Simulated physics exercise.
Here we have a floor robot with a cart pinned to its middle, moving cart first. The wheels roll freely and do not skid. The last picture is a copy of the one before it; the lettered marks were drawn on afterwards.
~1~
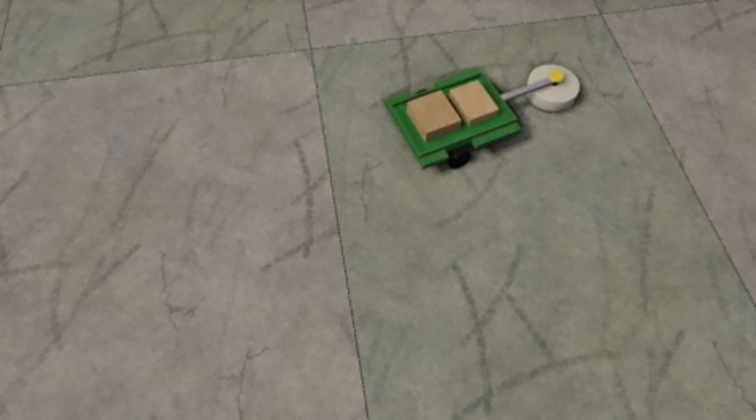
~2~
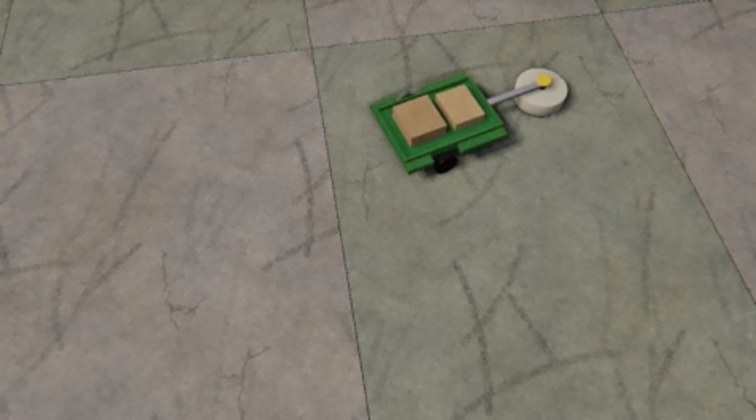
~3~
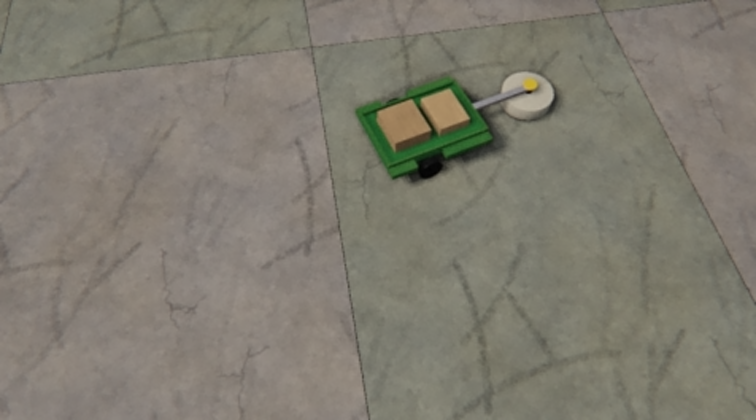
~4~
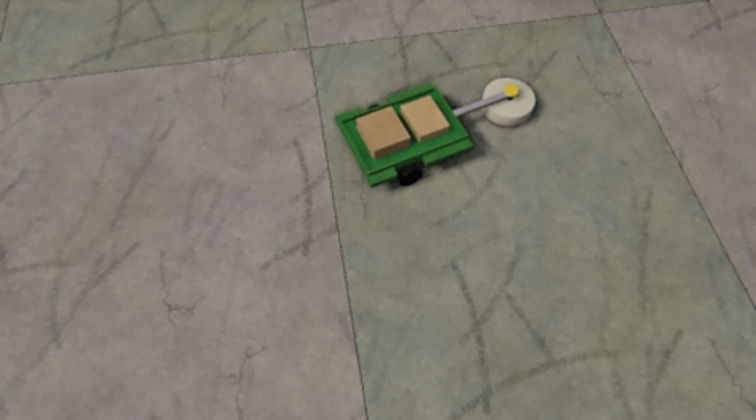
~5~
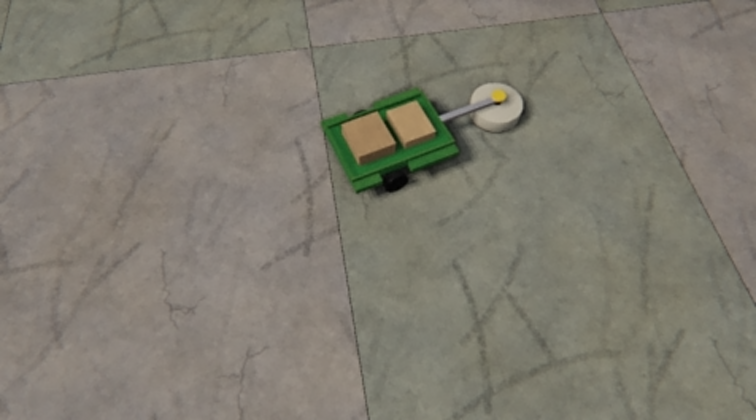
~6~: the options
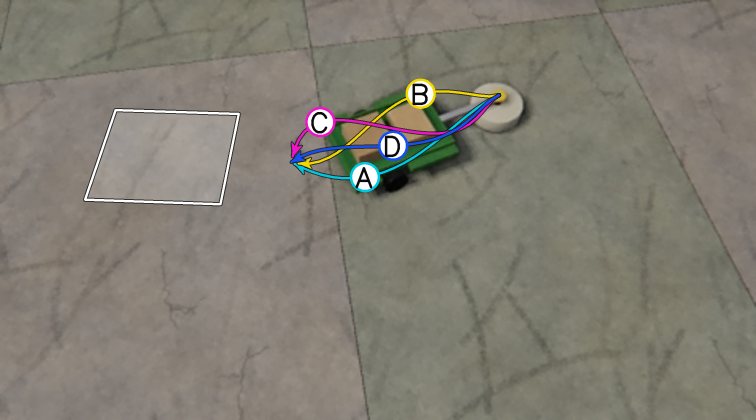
A green cart carrying two tan blocks moved slowly to the left and slightly down across the tiled floor, while the round white robot joined to it by a grey bar followed behind.
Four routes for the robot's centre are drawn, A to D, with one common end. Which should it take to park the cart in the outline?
The robot should drive A.
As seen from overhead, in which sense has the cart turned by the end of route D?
It turns clockwise.
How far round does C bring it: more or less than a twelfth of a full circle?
It turns less than that.
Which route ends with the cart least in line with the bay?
The widest miss is B.
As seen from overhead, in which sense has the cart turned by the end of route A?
It turns clockwise.
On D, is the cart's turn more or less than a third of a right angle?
It turns less than that.
On the marked copy, A from (499, 95) via (412, 158) to (294, 164); B from (499, 95) via (388, 110) to (298, 163); C from (499, 95) via (401, 130) to (293, 156); D from (499, 95) via (404, 145) to (291, 162); the bay at (165, 155).
Following A. Soon after the start, robot (436, 149), cart (311, 160).
Later, robot (365, 186), cart (235, 165).
In the end, robot (293, 171), cart (162, 157); the cart stands in the bay.
As for the rest, B leaves the cart at (209, 266), out of the bay; C leaves the cart at (164, 215), out of the bay; D leaves the cart at (158, 184), out of the bay.
